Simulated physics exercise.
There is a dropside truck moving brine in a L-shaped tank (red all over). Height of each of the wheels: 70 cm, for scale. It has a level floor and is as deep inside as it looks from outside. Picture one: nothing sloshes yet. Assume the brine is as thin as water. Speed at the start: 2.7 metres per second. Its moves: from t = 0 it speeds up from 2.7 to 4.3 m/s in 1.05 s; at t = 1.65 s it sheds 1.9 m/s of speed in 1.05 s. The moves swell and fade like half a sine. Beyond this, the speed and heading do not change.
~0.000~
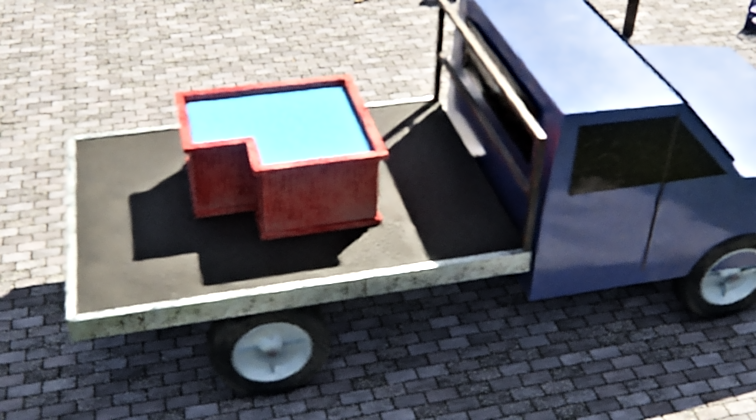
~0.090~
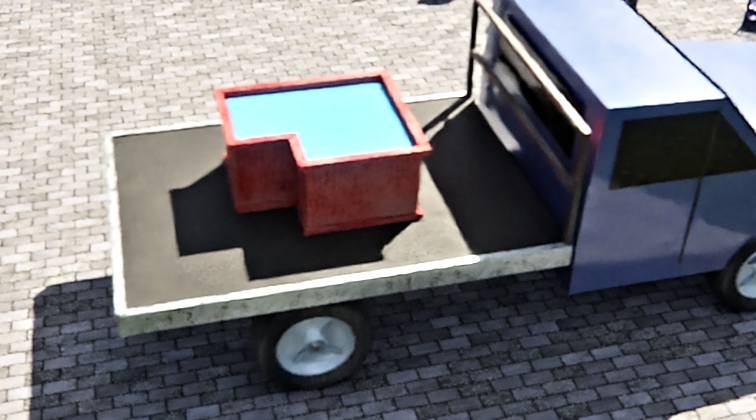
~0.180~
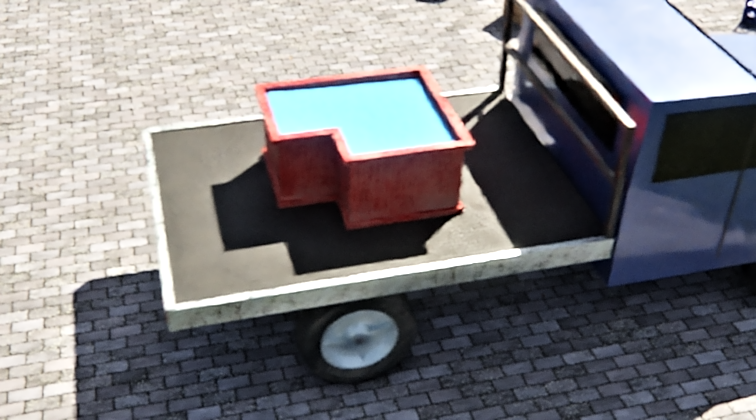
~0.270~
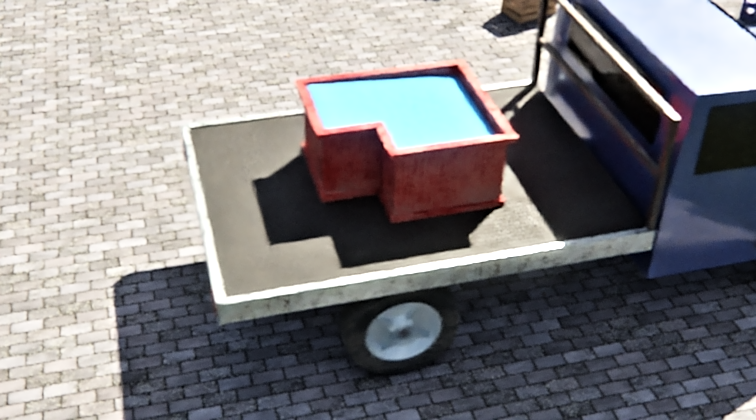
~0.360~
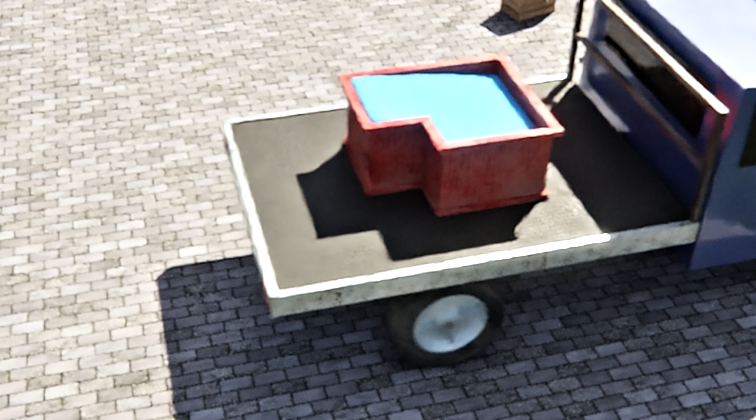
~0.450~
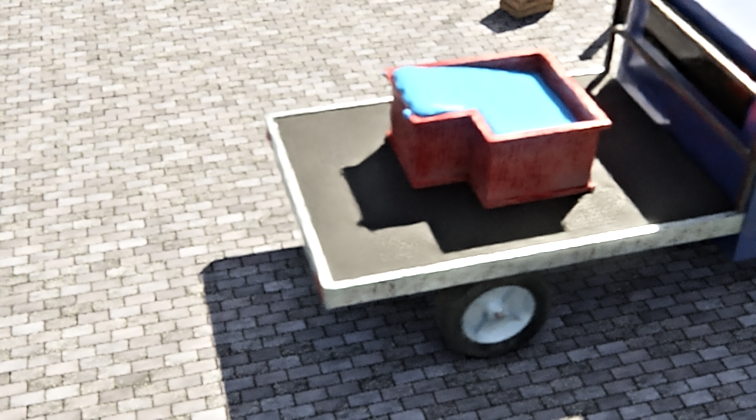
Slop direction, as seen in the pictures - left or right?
It slops out leftward more.
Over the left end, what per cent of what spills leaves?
Share: Around 50%.
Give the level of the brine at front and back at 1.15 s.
Front 38 cm, back 42 cm.
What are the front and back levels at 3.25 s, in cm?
I'd put it at about 28 cm in front and about 56 cm behind.
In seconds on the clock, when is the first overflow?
It happens at some 0.6 s.
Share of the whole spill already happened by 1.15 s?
By that time, around 50 percent of it is out.
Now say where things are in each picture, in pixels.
The surface is at (335, 91) by the front wall; at (198, 106) by the back wall; it shows no tilt against the walls; the front is on the right, levels are read along the far wall; a wheel hub at (274, 358), in the first frame.
The surface is at (373, 87) by the front wall; at (238, 102) by the back wall; it shows no tilt against the walls, in the second frame.
The surface is at (411, 82) by the front wall; at (278, 98) by the back wall; it shows no tilt against the walls, in the third frame.
The surface is at (450, 81) by the front wall; at (319, 90) by the back wall; it climbs 3° towards the left end, in the fourth frame.
The surface is at (491, 81) by the front wall; at (363, 78) by the back wall; it climbs 9° towards the left end and 2° towards the near side, in the fifth frame.
The surface is at (533, 77) by the front wall; at (409, 71) by the back wall; it climbs 11° towards the left end; a wheel hub at (501, 320), in the sixth frame.
Then, 1.15 s in, the surface is 38 cm up at the front and 42 cm at the back; 8 per cent is out, over the left end, a little elsewhere.
Then, 2.15 s in, the surface is 47 cm up at the front and 34 cm at the back; 9 per cent is out, over the left end, a little elsewhere.
Then, 3.25 s in, the surface is 27 cm up at the front and 55 cm at the back; 14 per cent is out, over the left end and the right end, a little elsewhere.
Then, 5.68 s in, 17 per cent is out, over the left end and the right end, a little elsewhere; the right end has passed 5 per cent and the left end 8.
